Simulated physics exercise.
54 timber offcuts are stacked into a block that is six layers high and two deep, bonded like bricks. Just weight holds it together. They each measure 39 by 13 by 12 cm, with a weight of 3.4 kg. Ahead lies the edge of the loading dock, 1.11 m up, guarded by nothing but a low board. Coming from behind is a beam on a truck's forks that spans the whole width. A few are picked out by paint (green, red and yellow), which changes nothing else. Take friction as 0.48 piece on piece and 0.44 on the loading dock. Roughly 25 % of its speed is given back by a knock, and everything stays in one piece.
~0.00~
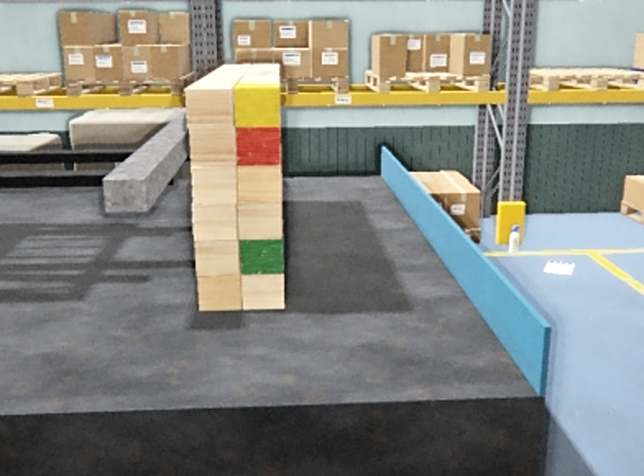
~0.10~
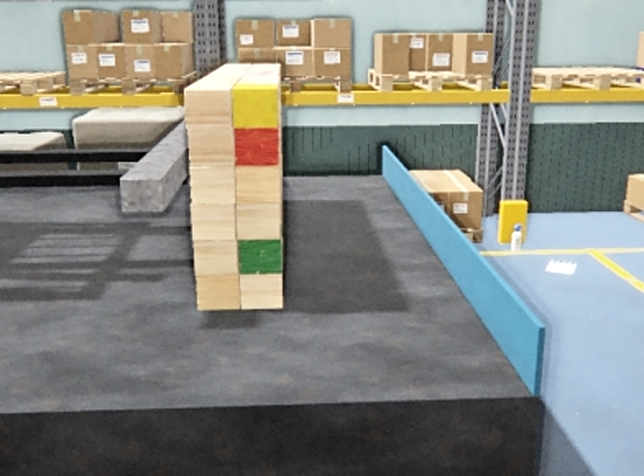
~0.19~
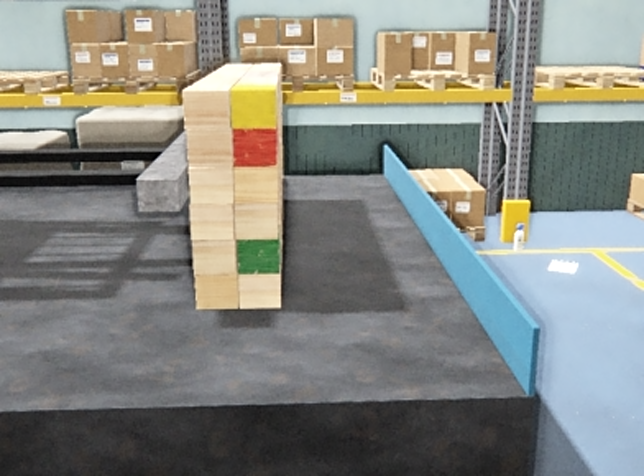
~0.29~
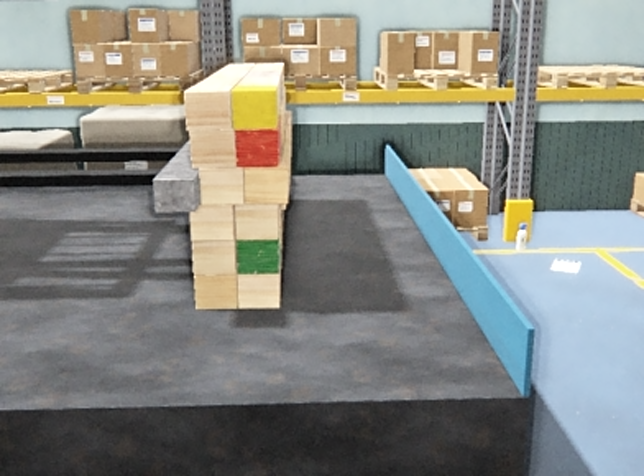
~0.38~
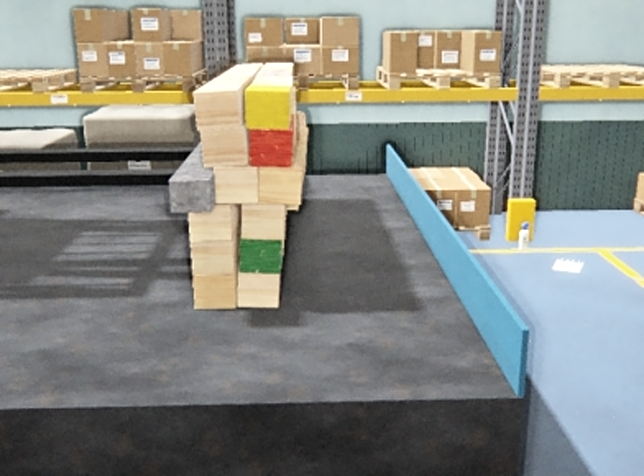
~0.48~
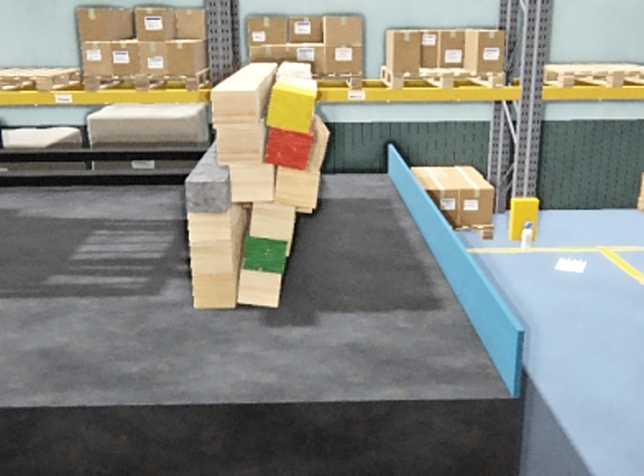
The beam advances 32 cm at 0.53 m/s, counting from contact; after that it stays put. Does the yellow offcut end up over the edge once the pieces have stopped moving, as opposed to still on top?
It will head down the drop.
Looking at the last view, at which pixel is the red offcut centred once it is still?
Roughly at (431, 235).
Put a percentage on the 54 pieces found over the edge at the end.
Near enough 15 per cent of them, I reckon.
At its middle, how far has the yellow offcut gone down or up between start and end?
Its middle ends around 170 cm lower.
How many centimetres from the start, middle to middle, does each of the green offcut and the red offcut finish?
The green one ends around 30 cm from its start and the red one around 70 cm.
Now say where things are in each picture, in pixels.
In the first picture (we follow the side turned to the camera; the camera moves round a little), beam (129, 196) 12 cm from the stack; yellow offcut (257, 108); green offcut (262, 257); red offcut (258, 147); no piece has moved.
In the second picture, beam (145, 195) 7 cm from the stack; yellow offcut (255, 108).
In the third picture, beam (161, 196) 15 mm from the stack; yellow offcut (253, 109).
In the fourth picture, beam (178, 196) 36 mm in; yellow offcut (254, 110); red offcut (257, 149) displaced 12 mm; 28 stirred so far.
In the fifth picture, beam (193, 196) 9 cm in; yellow offcut (267, 110) displaced 54 mm; red offcut (271, 148) displaced 6 cm; 40 stirred so far.
In the sixth picture, beam (210, 197) 14 cm in; yellow offcut (291, 111) tipped 12°; red offcut (288, 149) tipped 12°; green offcut (265, 255) tipped 8°; 43 stirred so far.
Around 0.62 s, none of the 54 offcuts over the edge, 43 disturbed; yellow offcut tipped 31°; red offcut tipped 29°.
Around 0.84 s, none of the 54 offcuts over the edge, 42 disturbed; yellow offcut 30 cm lower; green offcut tipped 56°, 9 cm lower.
Around 1.50 s, 5 of the 54 offcuts over the edge; yellow offcut upside down; green offcut on its side.
Finally (2.1 s), 7 of the 54 offcuts over the edge; yellow offcut upside down; green offcut on its side; red offcut 33 cm lower. Seen by the last camera, middles, green offcut near (338, 280).
